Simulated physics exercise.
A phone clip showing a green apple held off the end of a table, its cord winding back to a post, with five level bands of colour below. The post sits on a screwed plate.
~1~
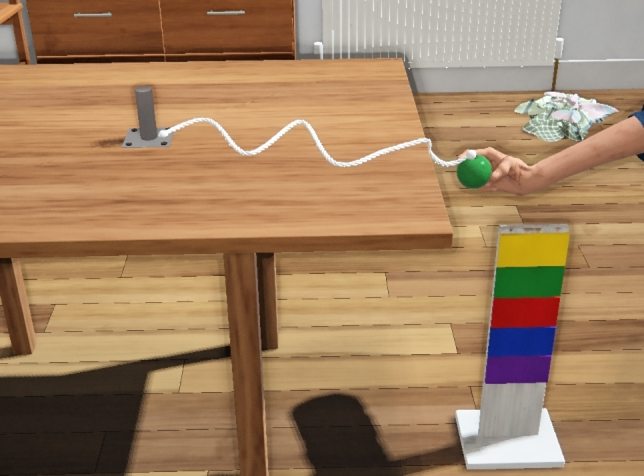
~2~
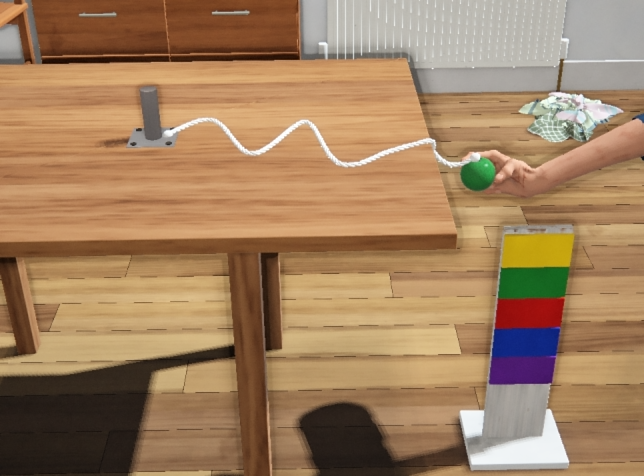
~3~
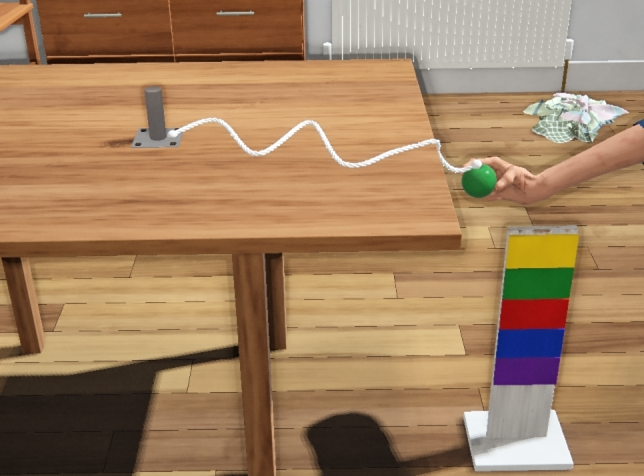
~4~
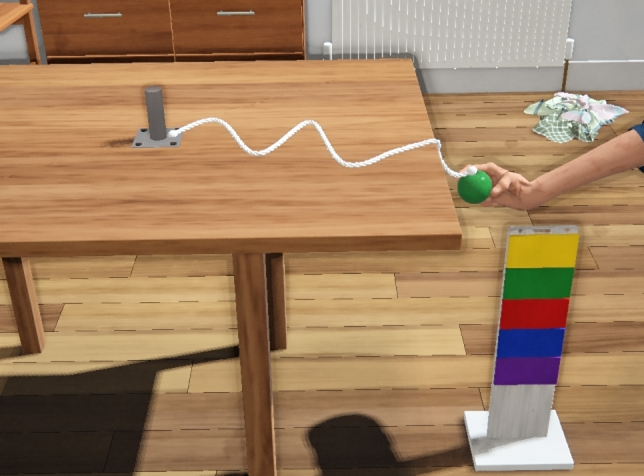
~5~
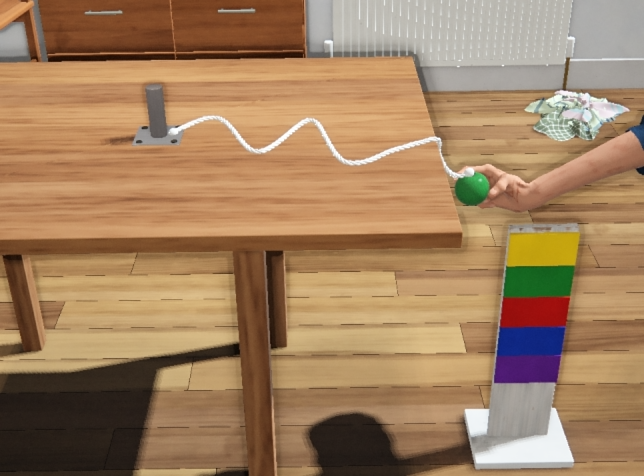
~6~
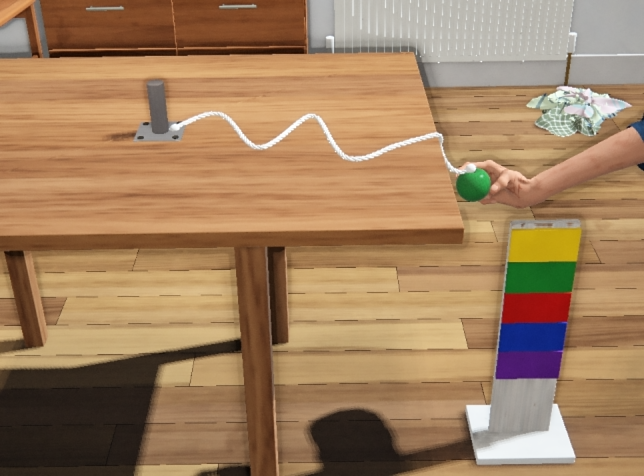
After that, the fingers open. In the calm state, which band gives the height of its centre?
The purple band gives it.
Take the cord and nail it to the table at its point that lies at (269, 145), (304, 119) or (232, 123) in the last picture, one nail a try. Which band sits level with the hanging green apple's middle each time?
Results, in sequence: Red / green / blue.
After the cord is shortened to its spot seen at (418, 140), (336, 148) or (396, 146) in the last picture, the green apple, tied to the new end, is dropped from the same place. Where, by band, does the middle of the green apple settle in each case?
Red; none, it hangs higher; green.
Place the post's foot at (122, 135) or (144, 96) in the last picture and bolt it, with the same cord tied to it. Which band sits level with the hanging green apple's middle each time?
For the first try, blue; for the second, blue.
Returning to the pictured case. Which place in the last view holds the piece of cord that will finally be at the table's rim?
That would be the bit at (319, 120).
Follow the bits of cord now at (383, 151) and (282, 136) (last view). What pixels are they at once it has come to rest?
First one: (427, 252); second one: (366, 130).
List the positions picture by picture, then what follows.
The first picture shows green apple (474, 171); yellow (533, 252); green (529, 283); red (526, 313); blue (522, 343); purple (518, 371).
The second picture shows green apple (478, 174); cord through (202, 121) (241, 149) (296, 126) (327, 152) (397, 150).
The third picture shows green apple (479, 181).
The fourth picture shows green apple (475, 187); cord through (207, 121) (246, 149) (301, 126) (332, 152) (402, 150).
The fifth picture shows green apple (472, 189).
The sixth picture shows green apple (473, 185); cord through (209, 115) (248, 143) (303, 120) (334, 146) (404, 144).
A little later, apple near (455, 343); level with blue.
Next, apple near (401, 364); level with purple.
Later still, apple near (437, 358); level with purple.
When it is over, apple near (419, 362); level with purple. The purple one.
